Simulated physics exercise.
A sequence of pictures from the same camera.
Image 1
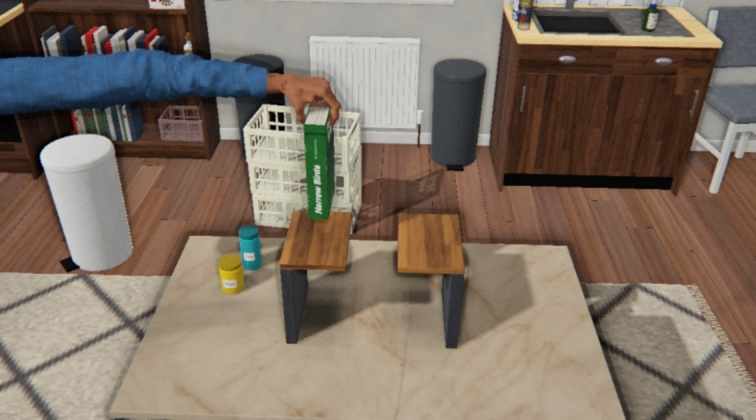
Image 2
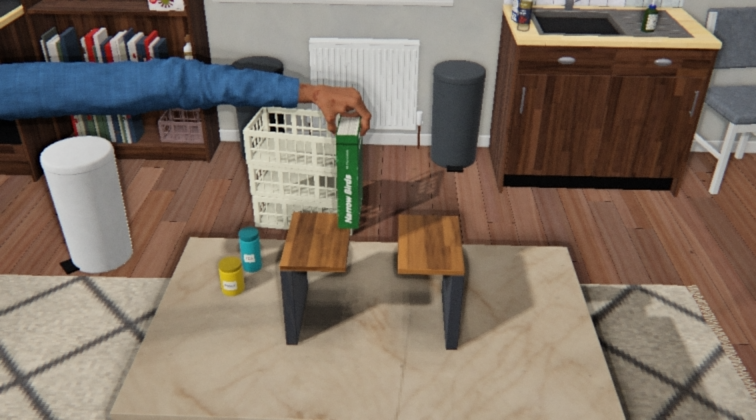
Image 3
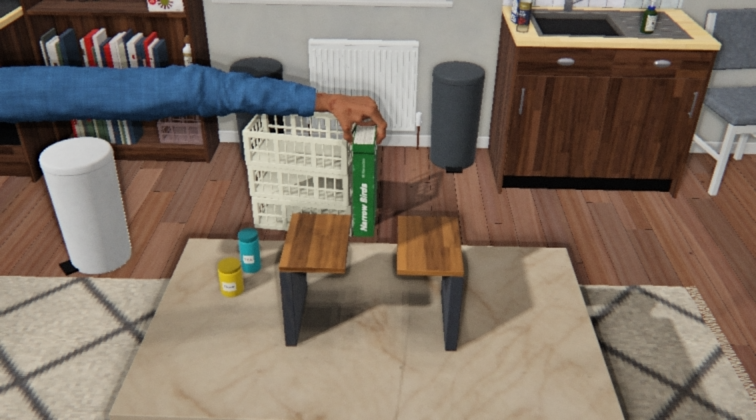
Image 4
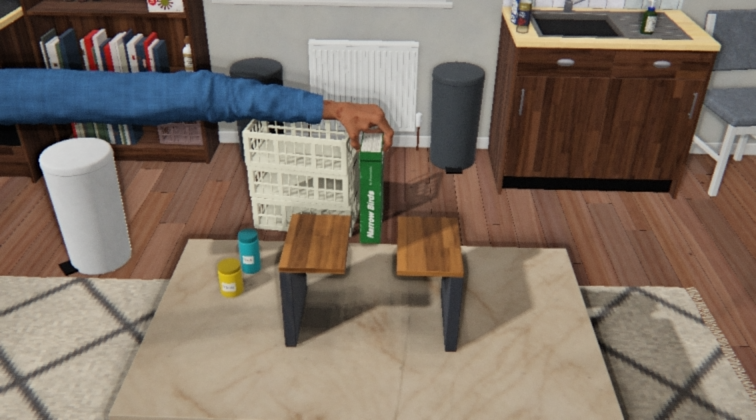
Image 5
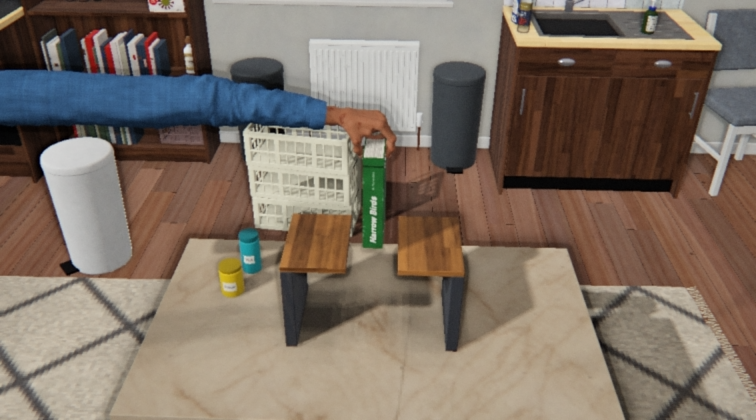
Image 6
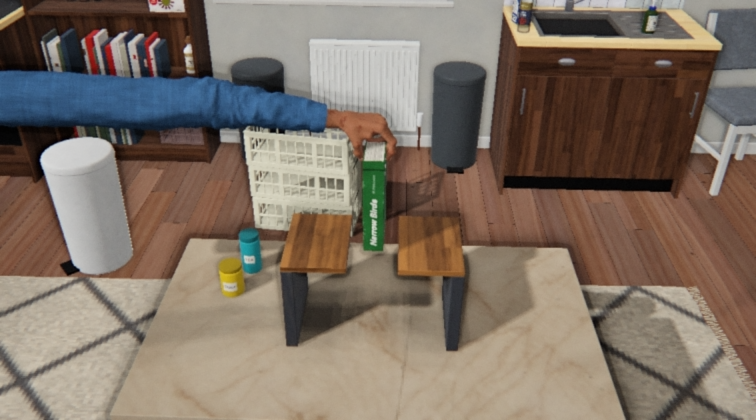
Green book held upright by a hand moving right and slightly downward, then staying still above the gap between two wooden stands.
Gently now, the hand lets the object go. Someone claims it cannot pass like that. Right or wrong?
Wrong.
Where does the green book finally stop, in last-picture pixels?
Near pixel (374, 283).
Then, 0.20 s past the last view, green book displaced a little near (375, 209).
Then, 0.30 s past the last view, green book displaced about its own width near (375, 258).
Then, 0.40 s past the last view, green book displaced well along near (374, 279).
Finally, moved from the start, green book; the other 2 still in place. Final places as the last picture's camera would see them, green book near (374, 283). The book drops through.
